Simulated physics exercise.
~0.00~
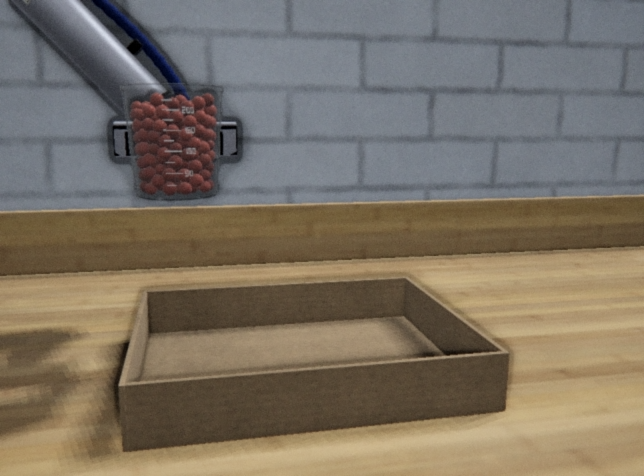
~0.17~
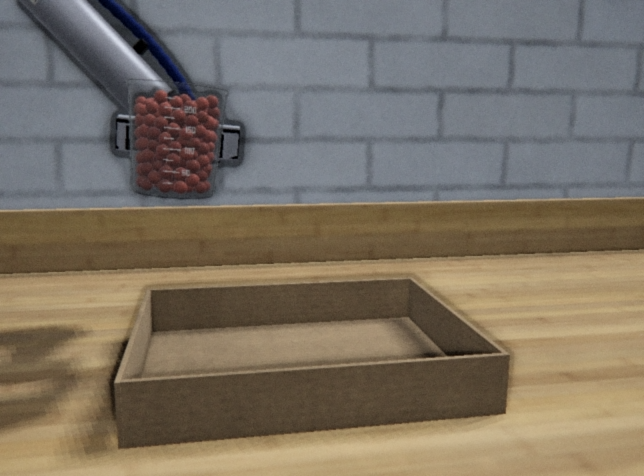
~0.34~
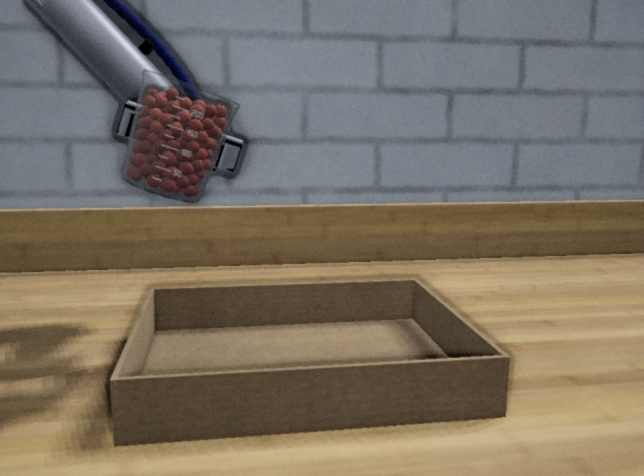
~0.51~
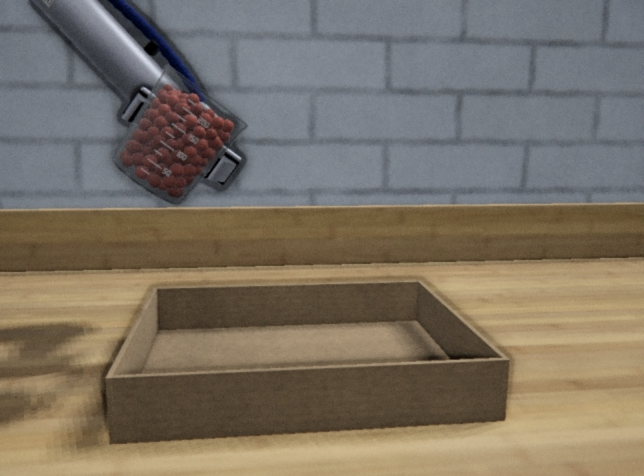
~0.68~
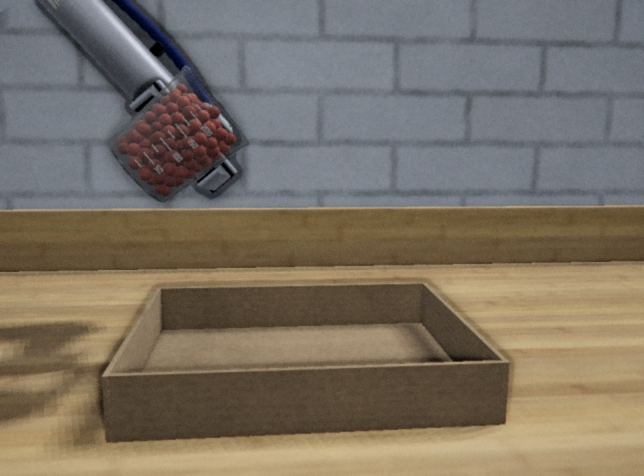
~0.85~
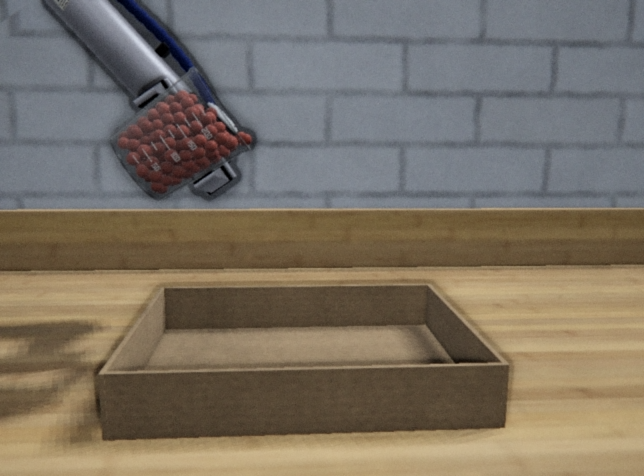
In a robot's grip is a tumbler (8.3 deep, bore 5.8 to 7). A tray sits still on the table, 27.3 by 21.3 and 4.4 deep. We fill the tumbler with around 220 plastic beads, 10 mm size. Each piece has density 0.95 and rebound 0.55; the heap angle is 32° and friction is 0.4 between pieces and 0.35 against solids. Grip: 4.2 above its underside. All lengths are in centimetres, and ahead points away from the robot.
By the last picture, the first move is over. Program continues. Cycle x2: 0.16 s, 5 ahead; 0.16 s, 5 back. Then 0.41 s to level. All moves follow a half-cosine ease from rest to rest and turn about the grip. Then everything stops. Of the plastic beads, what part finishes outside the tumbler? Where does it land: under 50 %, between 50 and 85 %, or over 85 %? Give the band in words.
It falls in the band under 50 %.
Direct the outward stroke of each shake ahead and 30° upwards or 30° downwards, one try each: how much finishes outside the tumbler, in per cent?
Roughly 35 per cent, then 10 per cent.
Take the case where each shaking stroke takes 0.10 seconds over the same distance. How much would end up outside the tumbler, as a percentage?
That change gives some 50 percent.
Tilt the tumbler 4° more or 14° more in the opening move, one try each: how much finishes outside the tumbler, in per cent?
30 and 55 percent.
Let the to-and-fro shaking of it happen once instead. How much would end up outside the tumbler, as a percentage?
15 %.
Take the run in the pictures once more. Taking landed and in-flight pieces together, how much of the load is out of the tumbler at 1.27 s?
So far around 15 % is out.
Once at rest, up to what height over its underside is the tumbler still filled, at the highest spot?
8.0 cm.
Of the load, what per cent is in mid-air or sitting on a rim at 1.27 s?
About 0 per cent.
After 1.27 s, tilted 56° forward, highest piece 22 above the table; 190 in the tumbler, 33 in the tray, 1 in flight or on a rim.
After 1.69 s, tilted 29° forward, highest piece 22 above the table; 167 in the tumbler, 56 in the tray, 1 in flight or on a rim.
After 2.10 s, level, highest piece 23 above the table; 167 in the tumbler, 57 in the tray.
After 3.15 s, level, highest piece 23 above the table; 167 in the tumbler, 57 in the tray.
At rest, 167 in the tumbler, 57 in the tray. That is 25 % outside the tumbler.
